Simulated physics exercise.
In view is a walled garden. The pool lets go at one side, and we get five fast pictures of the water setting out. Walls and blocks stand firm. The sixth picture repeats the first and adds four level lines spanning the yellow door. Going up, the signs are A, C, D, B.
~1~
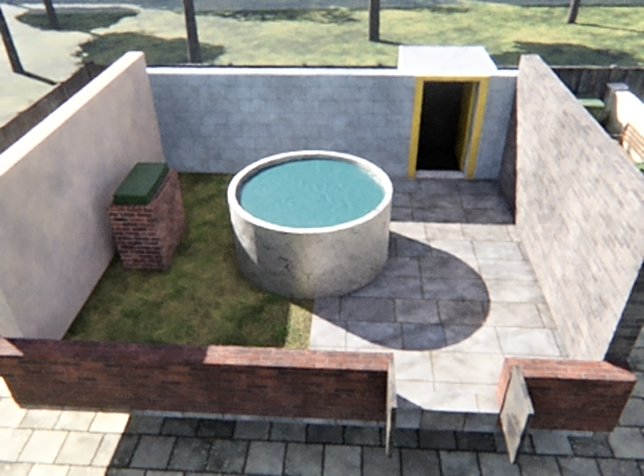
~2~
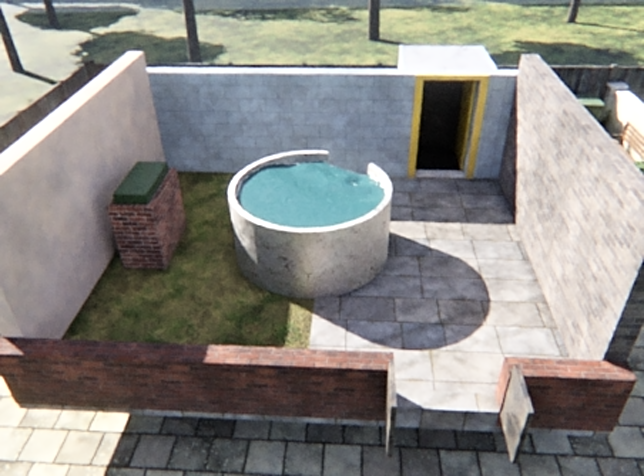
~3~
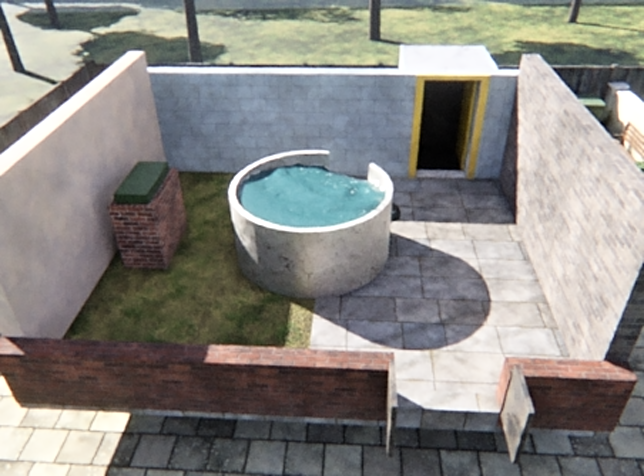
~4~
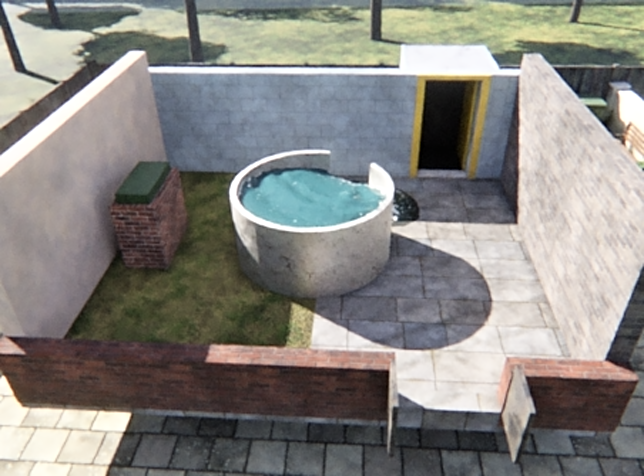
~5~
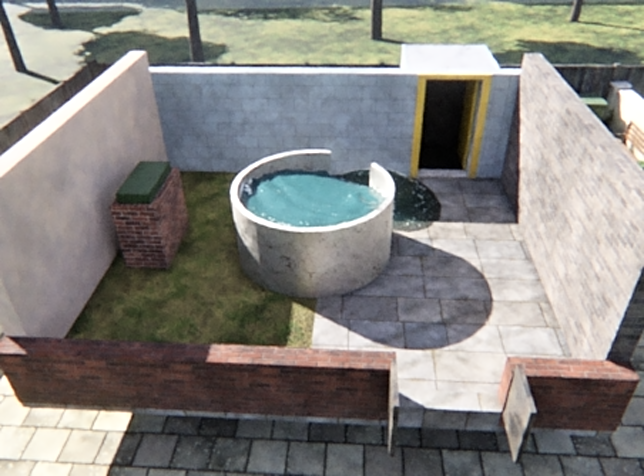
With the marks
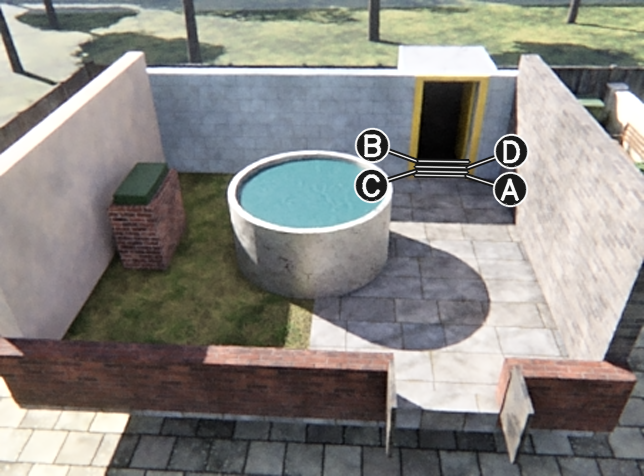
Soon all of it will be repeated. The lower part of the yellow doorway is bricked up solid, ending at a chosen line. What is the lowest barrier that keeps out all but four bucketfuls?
Mark B.
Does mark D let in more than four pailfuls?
Yes.
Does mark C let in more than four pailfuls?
Yes, that goes wrong.
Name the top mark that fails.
D.
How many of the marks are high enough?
One of the four.
On the marked copy, A at (440, 175); B at (442, 161); C at (441, 171); D at (441, 167); from the bottom up A, C, D, B.
For mark A, dozens of bucketfuls pour in.
For mark B, a bucket or two gets in.
For mark C, dozens of bucketfuls pour in.
For mark D, about 9 bucketfuls get in.
